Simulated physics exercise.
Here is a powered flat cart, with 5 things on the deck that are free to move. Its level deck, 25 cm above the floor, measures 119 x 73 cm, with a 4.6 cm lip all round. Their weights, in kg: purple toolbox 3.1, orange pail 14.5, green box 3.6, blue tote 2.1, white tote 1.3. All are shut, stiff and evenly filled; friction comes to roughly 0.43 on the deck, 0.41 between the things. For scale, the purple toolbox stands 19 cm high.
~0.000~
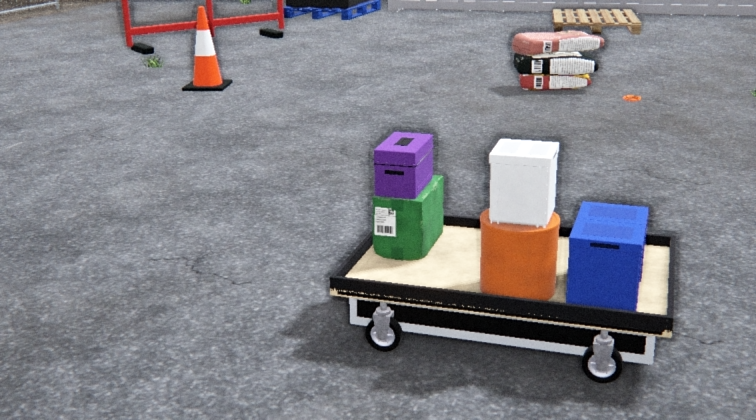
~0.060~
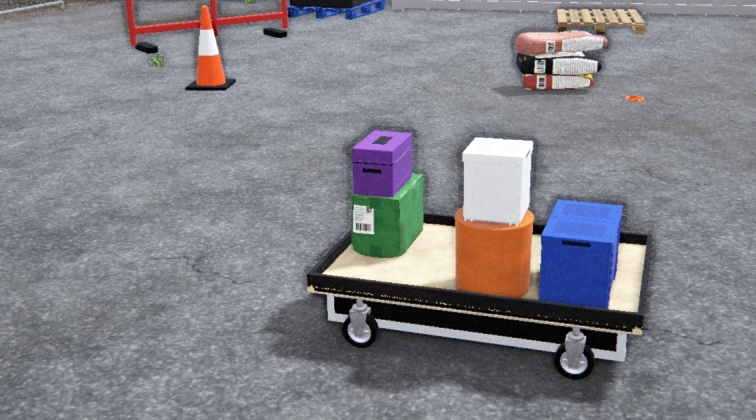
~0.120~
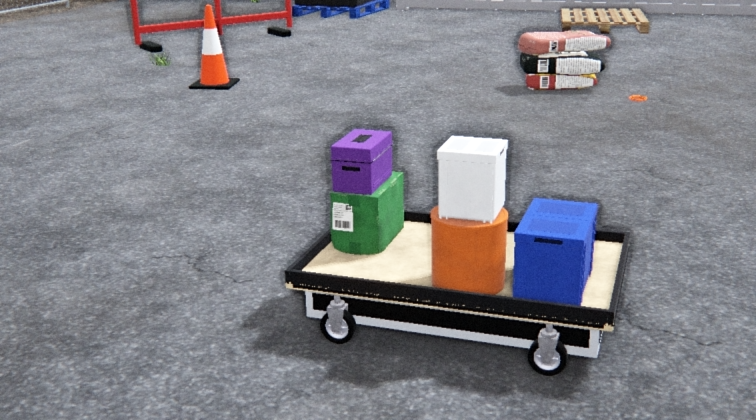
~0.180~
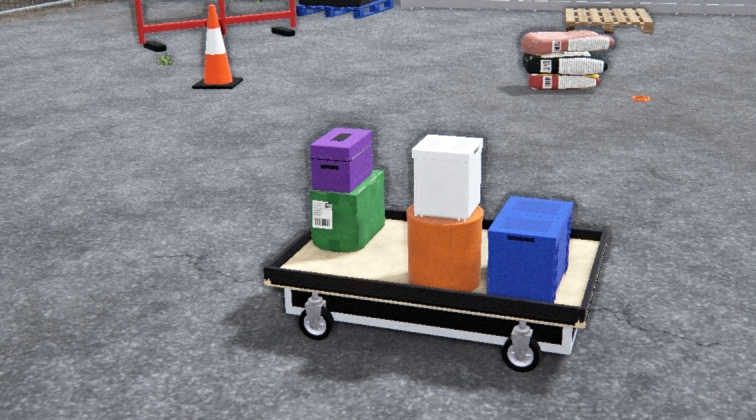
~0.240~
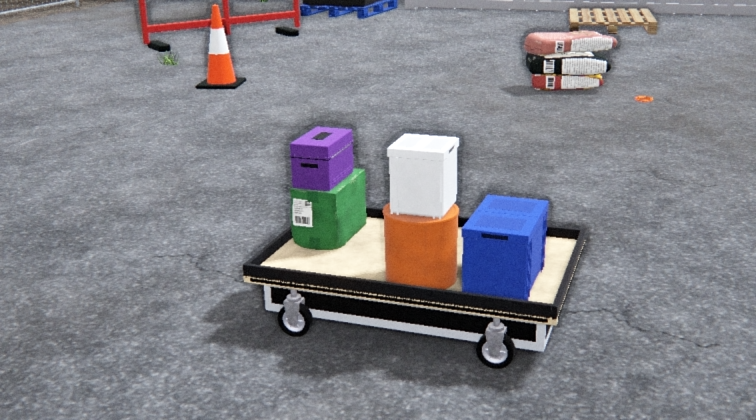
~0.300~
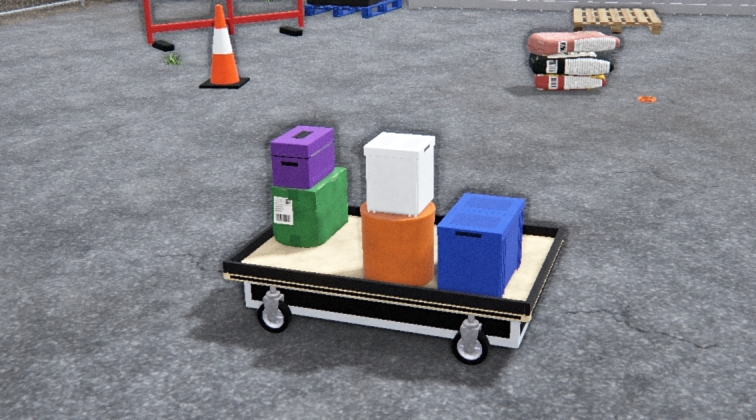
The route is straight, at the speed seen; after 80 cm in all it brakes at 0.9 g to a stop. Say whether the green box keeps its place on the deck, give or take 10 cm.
The green box keeps its place.
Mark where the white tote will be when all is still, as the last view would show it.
At about (248, 160).
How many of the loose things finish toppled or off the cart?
1 of them.
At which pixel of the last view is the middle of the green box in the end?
At about (209, 194).
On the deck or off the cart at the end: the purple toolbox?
The purple toolbox ends off the cart.
Around 0.70 s, 93 cm covered; green box shifted 4 cm near (207, 193); purple toolbox shifted 7 cm; white tote shifted 7 cm.
Around 0.80 s, 93 cm covered, stopped; green box at 4° to upright near (207, 192); purple toolbox at 7° to upright; white tote shifted 14 cm.
Around 1.10 s, 93 cm covered, stopped; purple toolbox now off the cart; green box shifted 4 cm near (209, 194); white tote shifted 17 cm.
Finally (1.5 s), off the cart, purple toolbox; not toppled but over 10 cm from the start, orange pail, blue tote and white tote; the last one still in place (within 10 cm). In the last view, green box near (209, 194).
